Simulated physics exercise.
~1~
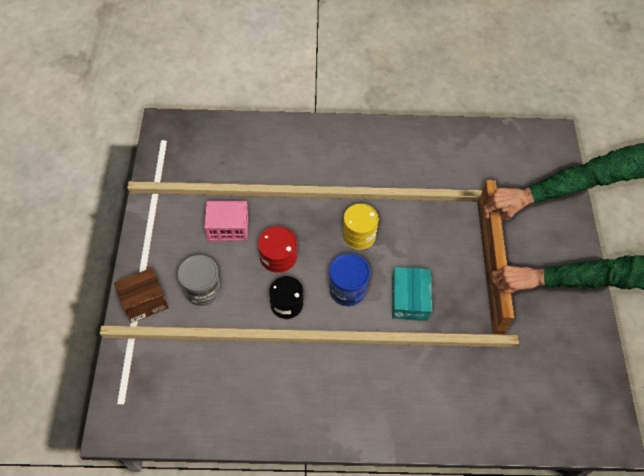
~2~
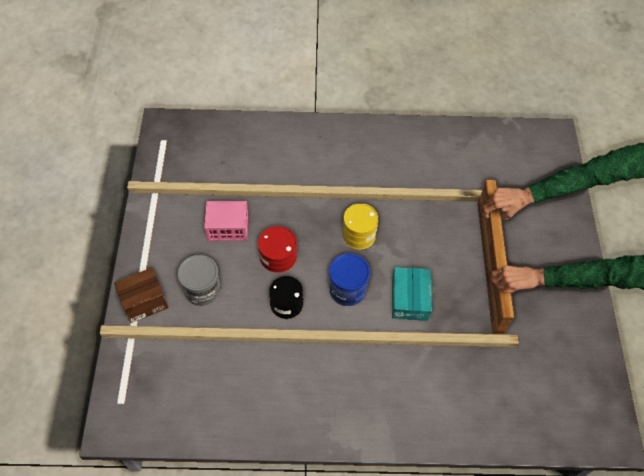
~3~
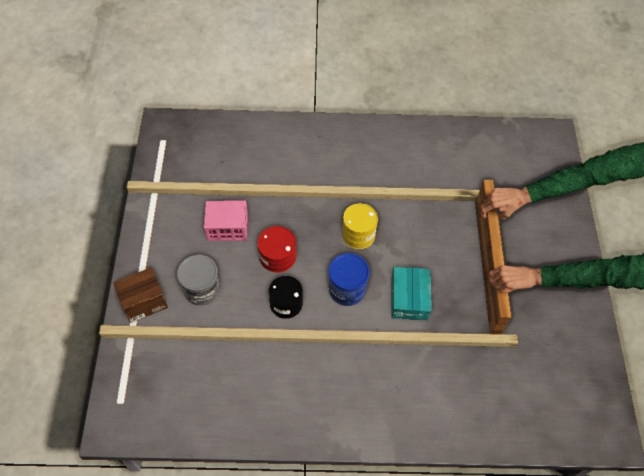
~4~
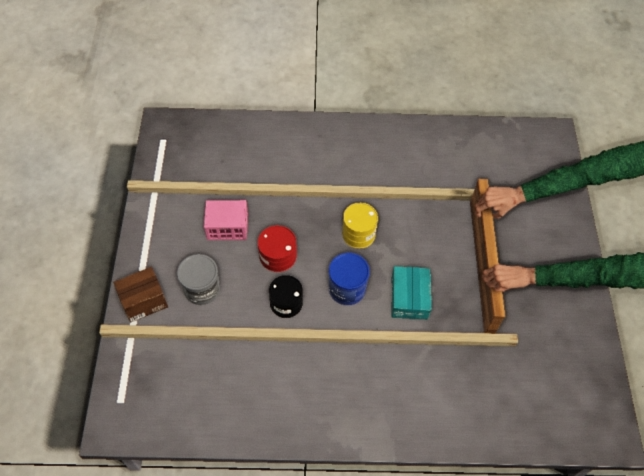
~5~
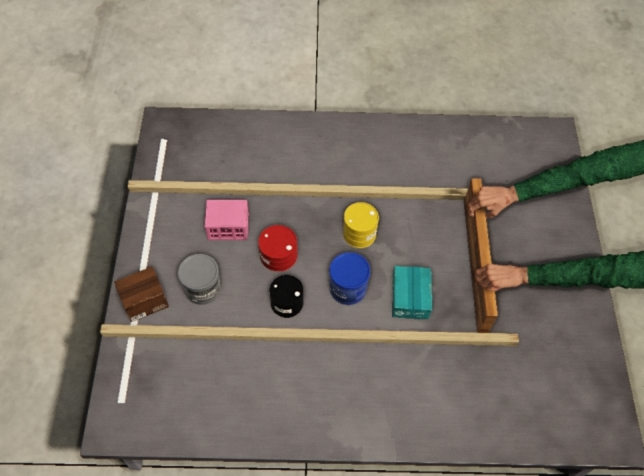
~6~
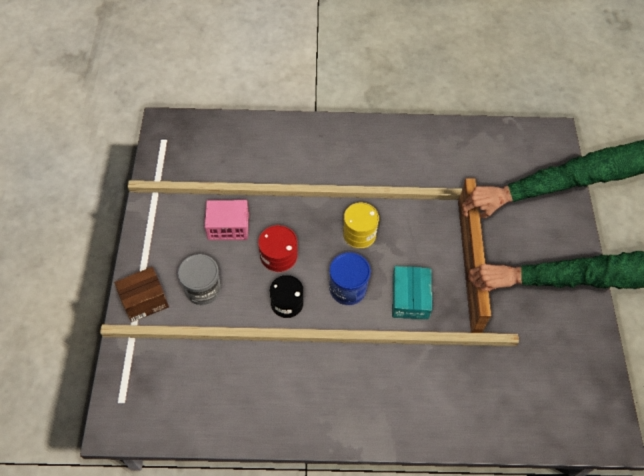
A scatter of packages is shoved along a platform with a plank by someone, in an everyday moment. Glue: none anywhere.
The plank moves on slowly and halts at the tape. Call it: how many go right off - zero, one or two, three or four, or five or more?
Five or more go off.
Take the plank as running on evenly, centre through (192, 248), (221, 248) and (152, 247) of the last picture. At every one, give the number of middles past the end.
Place by place, 2, 1 and 5.
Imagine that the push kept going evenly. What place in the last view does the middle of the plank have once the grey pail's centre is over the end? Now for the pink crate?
The middle is at (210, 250) when it's the grey pail, and at (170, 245) when it's the pink crate.
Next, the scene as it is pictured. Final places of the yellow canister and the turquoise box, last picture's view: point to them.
(131, 216) and (118, 287).
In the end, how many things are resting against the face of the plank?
Tally at the end: 3.
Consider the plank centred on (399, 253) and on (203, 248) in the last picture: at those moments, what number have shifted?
The count reaches 2 first and 8 second.
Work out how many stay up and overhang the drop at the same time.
In total, 3 of them.
Soon after, none off yet; brown parcel at rest near (142, 295); grey pail at rest near (201, 280); pink crate at rest near (227, 220).
After that, none off yet; brown parcel at rest near (142, 295); grey pail displaced a little near (191, 281); pink crate at rest near (227, 220).
And then, one off so far; brown parcel on its way down near (87, 355); grey pail displaced well along near (106, 280); pink crate displaced well along near (155, 219).
In the end, the number that fall off is five or more; gone, blue pail, black canister, pink crate, grey pail and brown parcel.
